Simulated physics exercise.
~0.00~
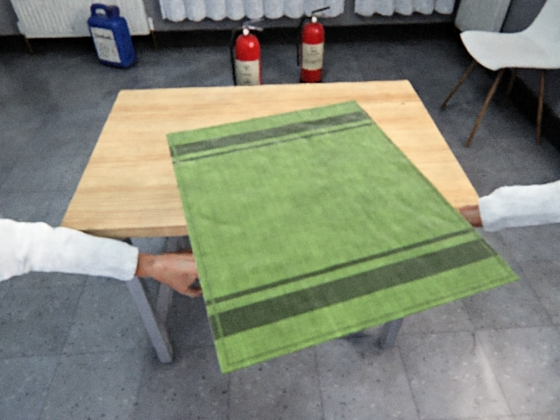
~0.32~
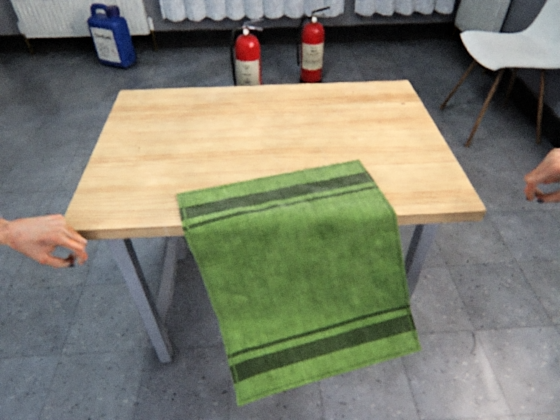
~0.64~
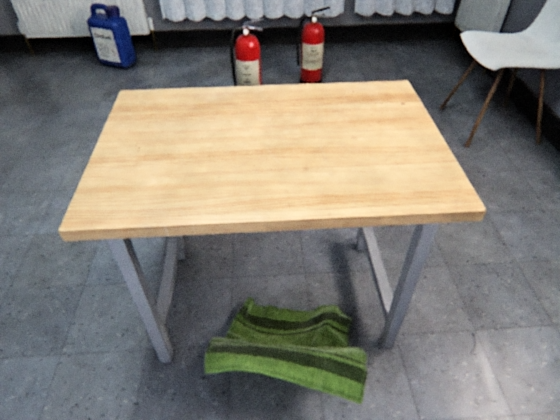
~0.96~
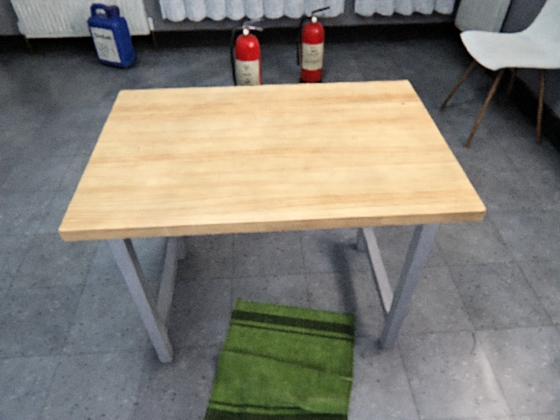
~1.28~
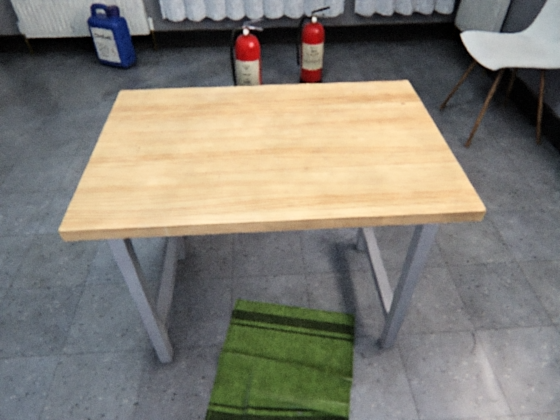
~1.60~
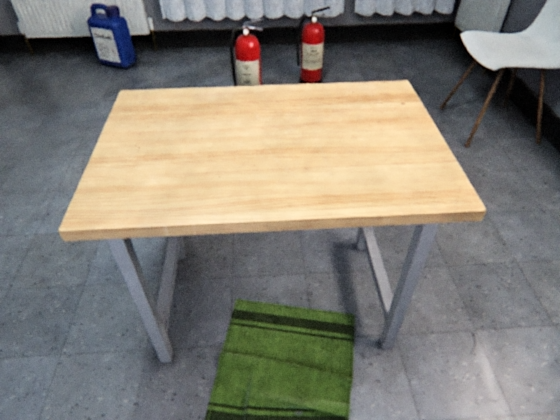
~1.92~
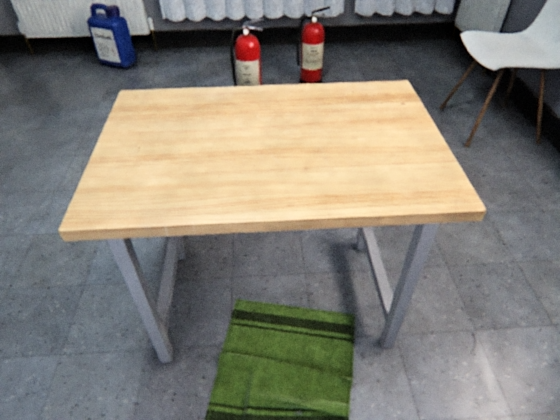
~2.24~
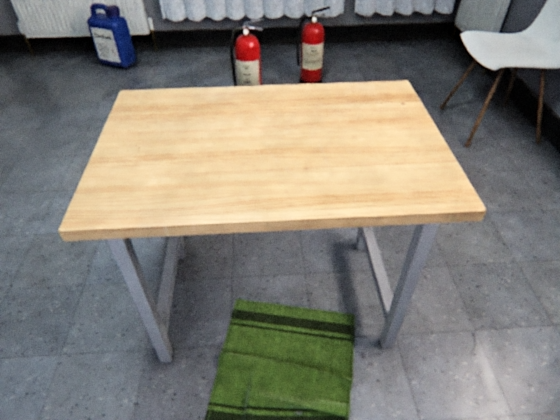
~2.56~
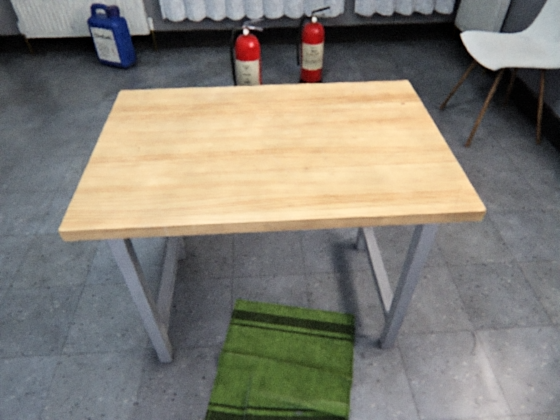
In a grey-tiled room with two red fire extinguishers behind a wooden table, two hands release a striped green cloth over the table's front edge. It slides off, crumples onto the floor, then flattens out and lies still below the bare tabletop.
